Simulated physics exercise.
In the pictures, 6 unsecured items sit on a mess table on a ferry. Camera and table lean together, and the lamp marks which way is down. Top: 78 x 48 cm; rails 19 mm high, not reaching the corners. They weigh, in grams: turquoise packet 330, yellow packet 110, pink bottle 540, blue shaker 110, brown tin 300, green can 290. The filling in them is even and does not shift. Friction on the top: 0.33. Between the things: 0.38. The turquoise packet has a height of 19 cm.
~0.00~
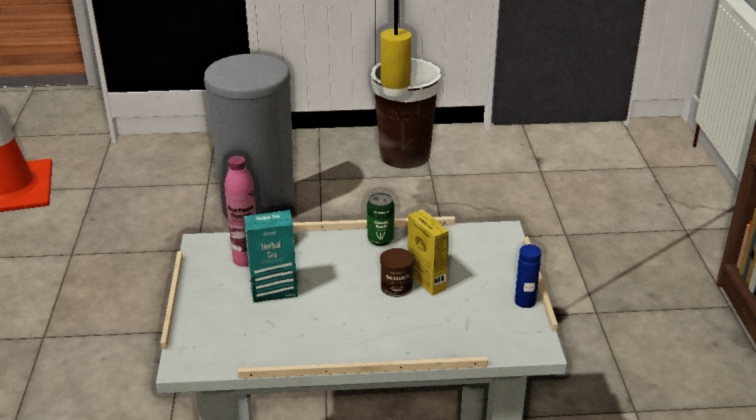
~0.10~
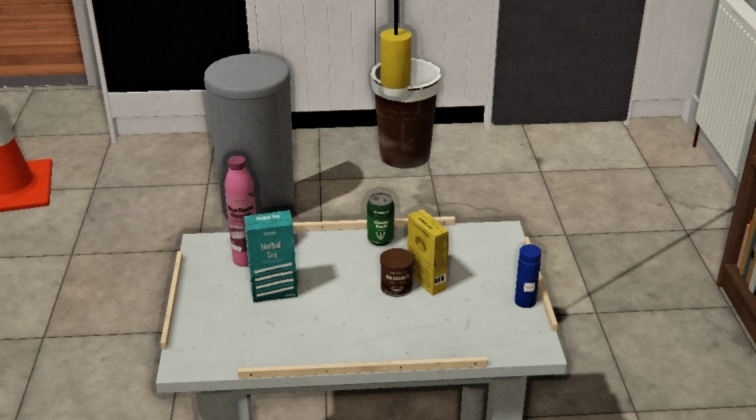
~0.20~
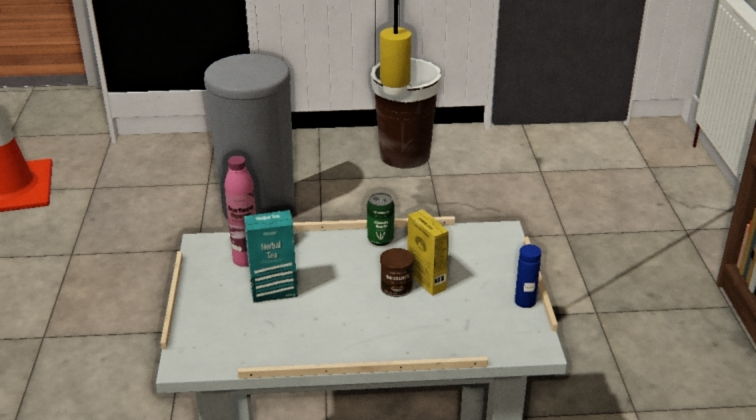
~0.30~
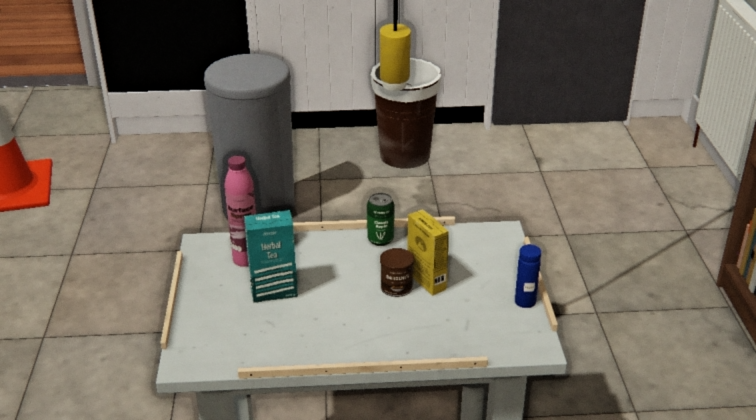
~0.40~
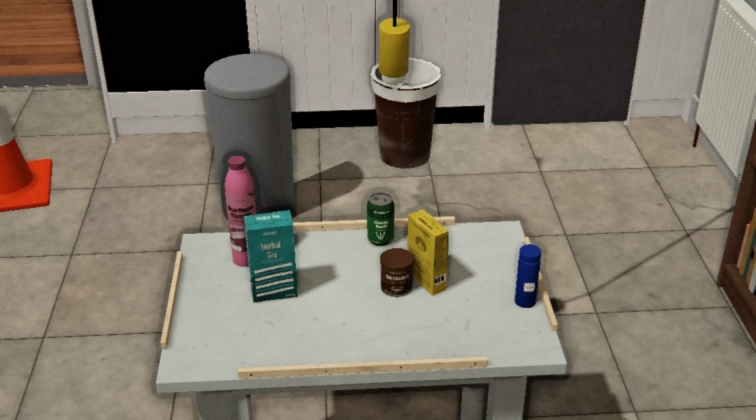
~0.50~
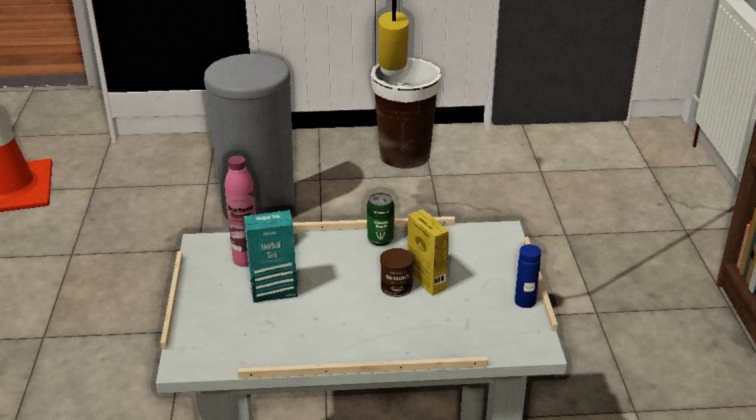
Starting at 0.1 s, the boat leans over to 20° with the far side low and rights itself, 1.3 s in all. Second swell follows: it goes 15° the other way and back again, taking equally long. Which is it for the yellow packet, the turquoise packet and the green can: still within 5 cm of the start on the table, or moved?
The yellow packet holds its spot; the turquoise packet gets shifted; the green can holds its spot.
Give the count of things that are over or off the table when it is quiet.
It comes to 3.
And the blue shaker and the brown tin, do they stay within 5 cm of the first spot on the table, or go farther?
The blue shaker ends elsewhere; the brown tin stays put.
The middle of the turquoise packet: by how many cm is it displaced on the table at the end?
Displacement: Approx. 14 cm.
Around 1.10 s, heel 9°, far side down; pink bottle now off the table; turquoise packet tipped 69° against what carries it near (267, 241); yellow packet shifted 2 cm near (427, 248).
Around 1.30 s, heel 1°, far side down; turquoise packet on its side near (263, 249); yellow packet shifted 2 cm near (427, 248); blue shaker on its side.
Finally (4.1 s), off the table, pink bottle; on their side or leaning hard on the table, turquoise packet and blue shaker; the other 3 still in place (within 5 cm). In the last view, yellow packet near (427, 248), turquoise packet near (263, 249).
